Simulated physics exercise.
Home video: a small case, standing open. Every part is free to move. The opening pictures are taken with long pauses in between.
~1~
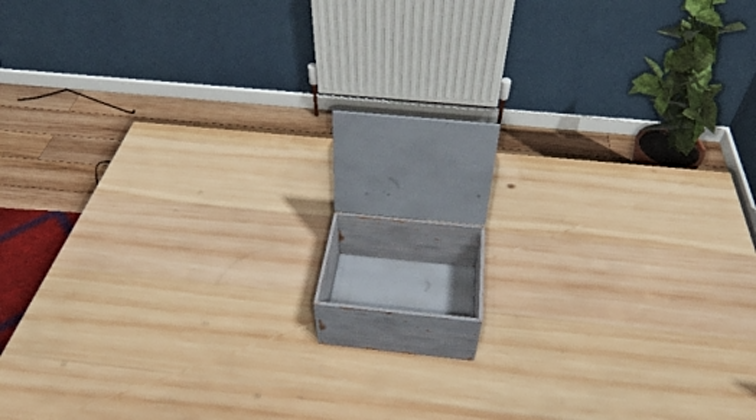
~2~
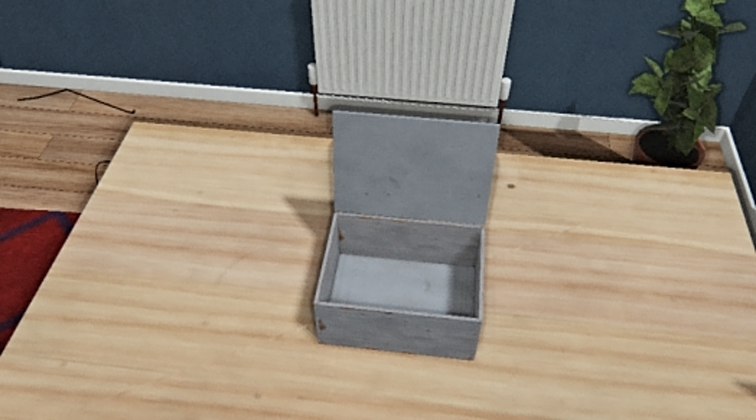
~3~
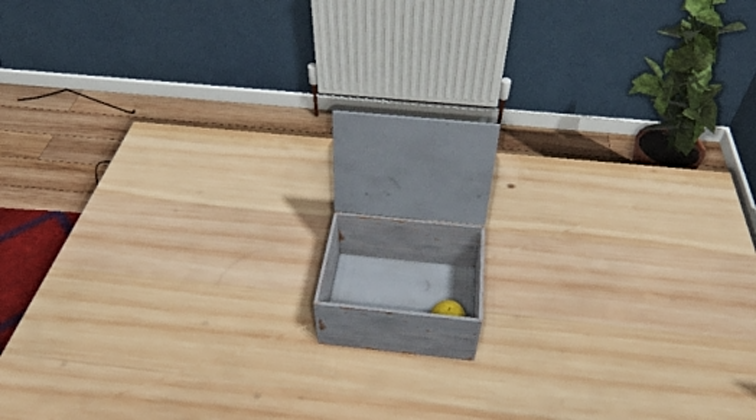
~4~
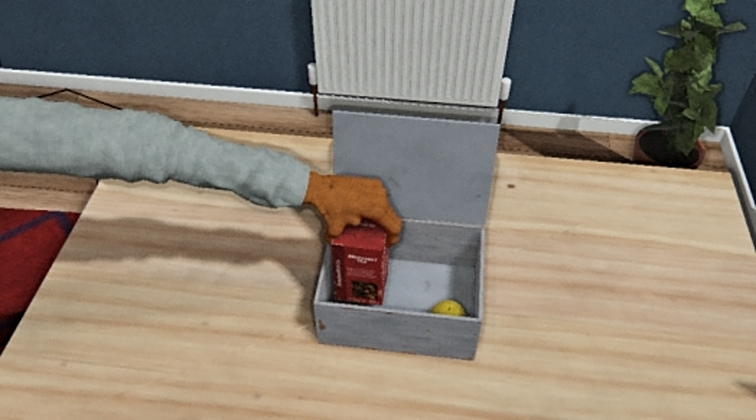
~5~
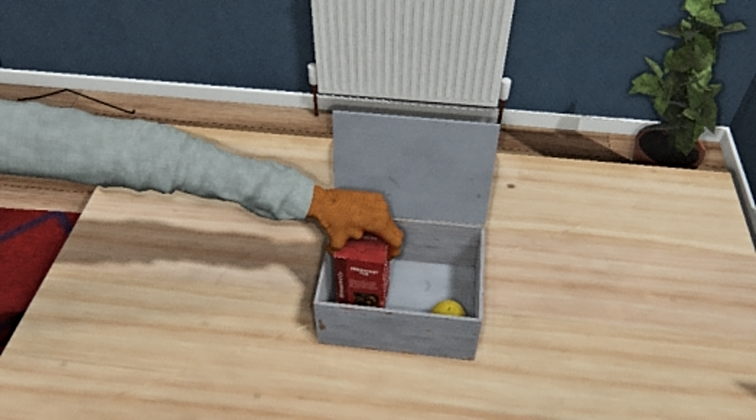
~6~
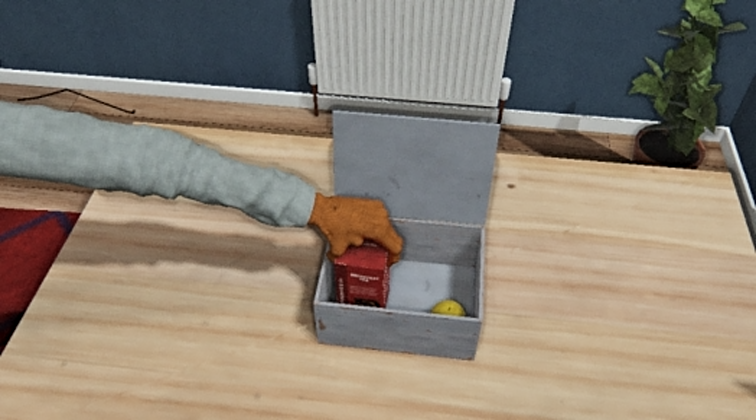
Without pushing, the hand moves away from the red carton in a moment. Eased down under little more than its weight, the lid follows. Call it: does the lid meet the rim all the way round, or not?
It does not meet the rim all the way round.
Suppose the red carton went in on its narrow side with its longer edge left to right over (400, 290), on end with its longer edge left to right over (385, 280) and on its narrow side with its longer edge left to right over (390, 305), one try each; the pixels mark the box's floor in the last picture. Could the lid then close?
In case one it ends up closed, in case two it remains open and in case three it ends up closed.
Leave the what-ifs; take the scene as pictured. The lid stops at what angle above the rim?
The lid sits around 25° above the rim.
Then, 1.50 s after the last picture, lid 66° above the rim.
Then, 2.10 s after the last picture, lid 27° above the rim.
At rest, lid 26° above the rim; both in place. Seen from the same camera at the end, red carton near (364, 277).
